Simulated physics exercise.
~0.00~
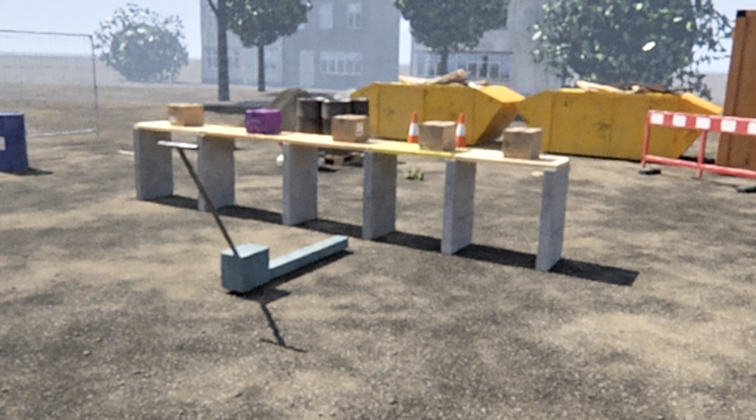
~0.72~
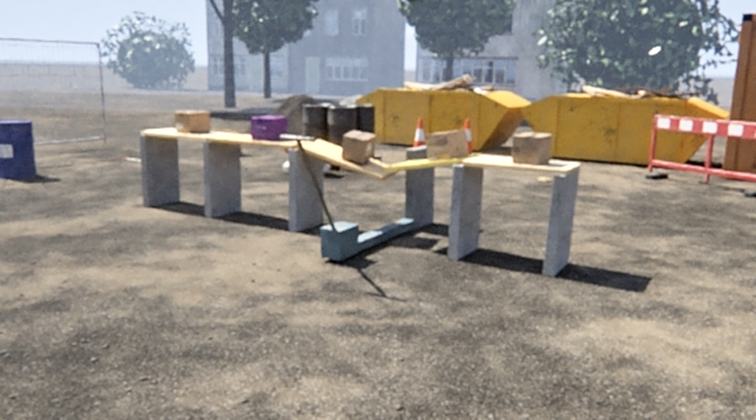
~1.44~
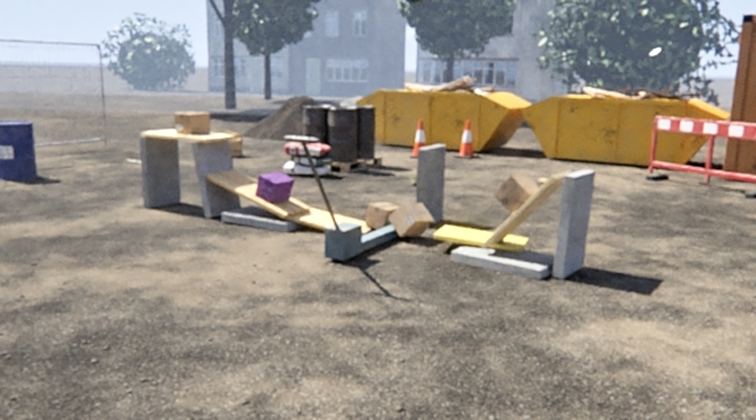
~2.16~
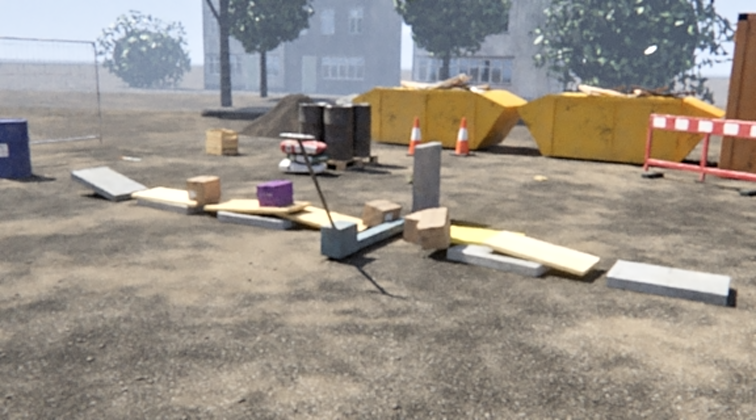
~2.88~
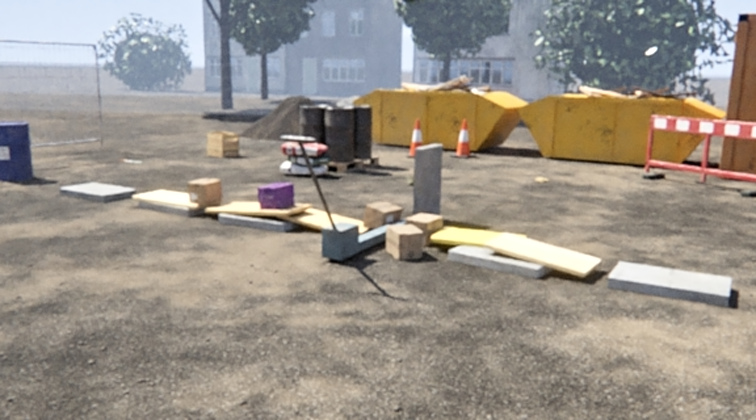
In a dirt yard, a jack pushes into a row of blocks, collapsing nearly everything.
